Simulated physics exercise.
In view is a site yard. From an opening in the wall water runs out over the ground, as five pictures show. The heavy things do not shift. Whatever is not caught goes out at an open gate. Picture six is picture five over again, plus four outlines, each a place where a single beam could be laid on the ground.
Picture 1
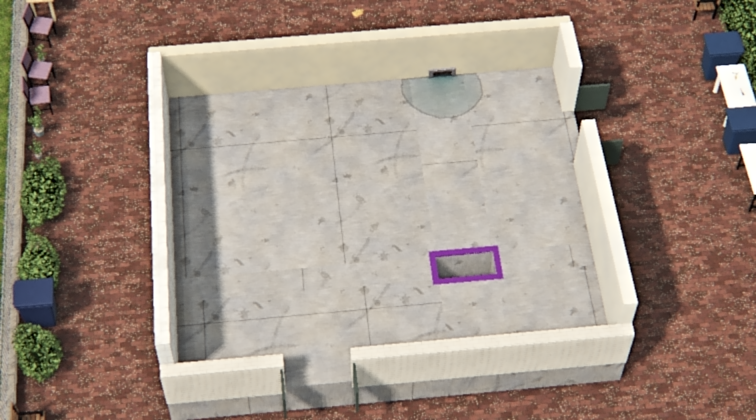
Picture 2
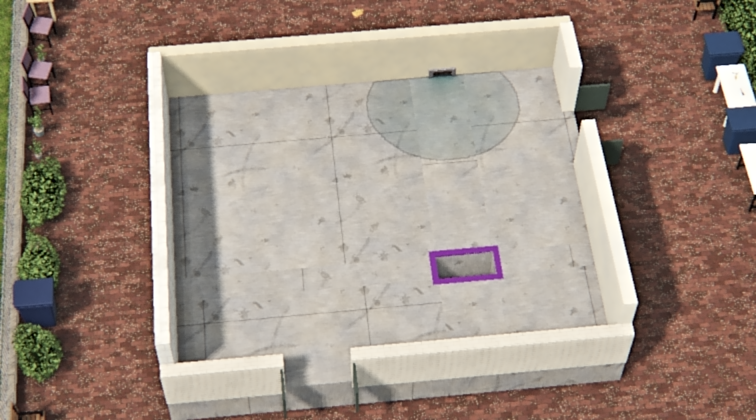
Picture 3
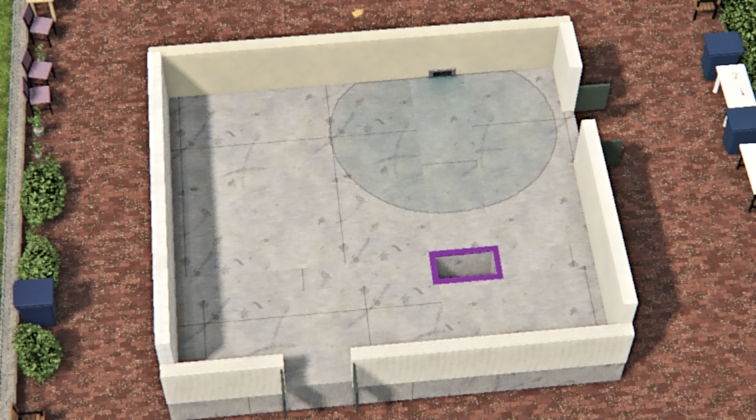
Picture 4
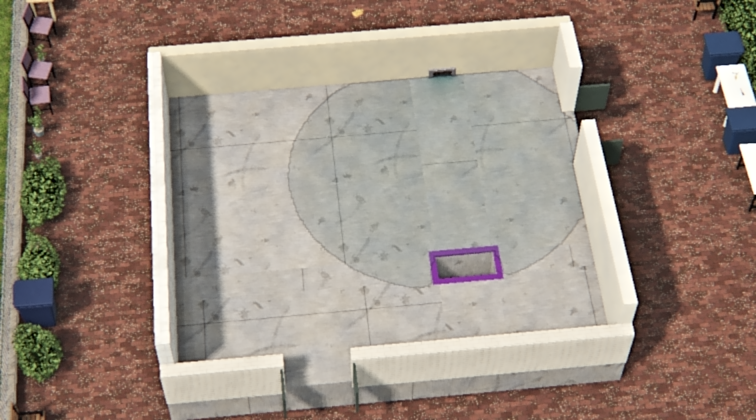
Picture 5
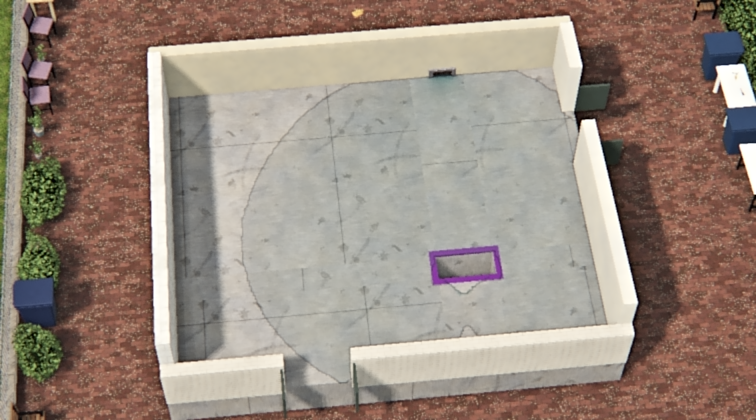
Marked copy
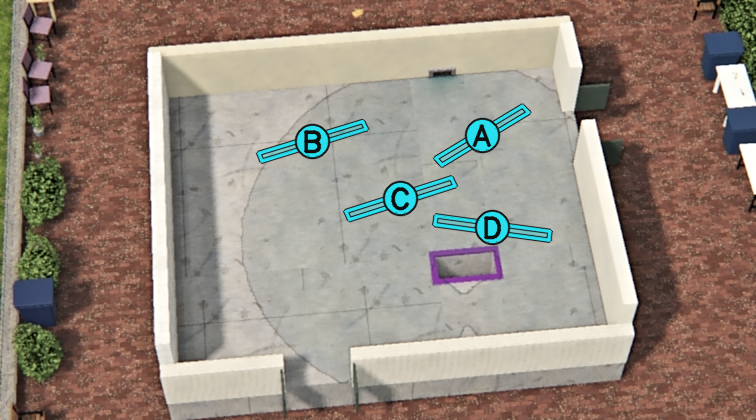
A pale, low-walled yard with a grey slab floor fills the view, seen from high above and surrounded by reddish-brown paving. A small dark outlet sits at the back wall, a purple-edged pit lies toward the lower right, and gaps open at the front and right, with bushes along the left. Water spreads from the outlet in a widening rounded sheet, reaching and surrounding the pit, then the front gap, while the camera stays still.
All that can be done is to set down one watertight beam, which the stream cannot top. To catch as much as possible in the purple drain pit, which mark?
B.
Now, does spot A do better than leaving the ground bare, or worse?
It is worse.
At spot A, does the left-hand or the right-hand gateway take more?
The left gate.
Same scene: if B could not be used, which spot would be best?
The answer is C.
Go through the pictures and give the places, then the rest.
Outfall at (442, 73); purple drain pit at (466, 265); open gate at (318, 373); open gate at (568, 137); water covers 3 % of the ground and shows as far out as (471, 106); purple drain pit still dry.
Water covers 10 % of the ground and shows as far out as (434, 156); purple drain pit still dry.
Water covers 23 % of the ground and shows as far out as (397, 203); purple drain pit still dry.
Water covers 43 % of the ground and shows as far out as (375, 274); purple drain pit taking water.
Water covers 67 % of the ground and shows as far out as (290, 336); purple drain pit taking water.
On the marked copy, A from (438, 161) to (525, 109); B from (260, 157) to (364, 125); C from (347, 215) to (453, 181); D from (435, 220) to (549, 235).
For spot A, about 11 % of the stream runs into the purple drain pit, about 80 % out by the gates.
For spot B, about 26 % of the stream runs into the purple drain pit, about 68 % out by the gates.
For spot C, about 18 % of the stream runs into the purple drain pit, about 73 % out by the gates.
For spot D, about 10 % of the stream runs into the purple drain pit, about 84 % out by the gates.
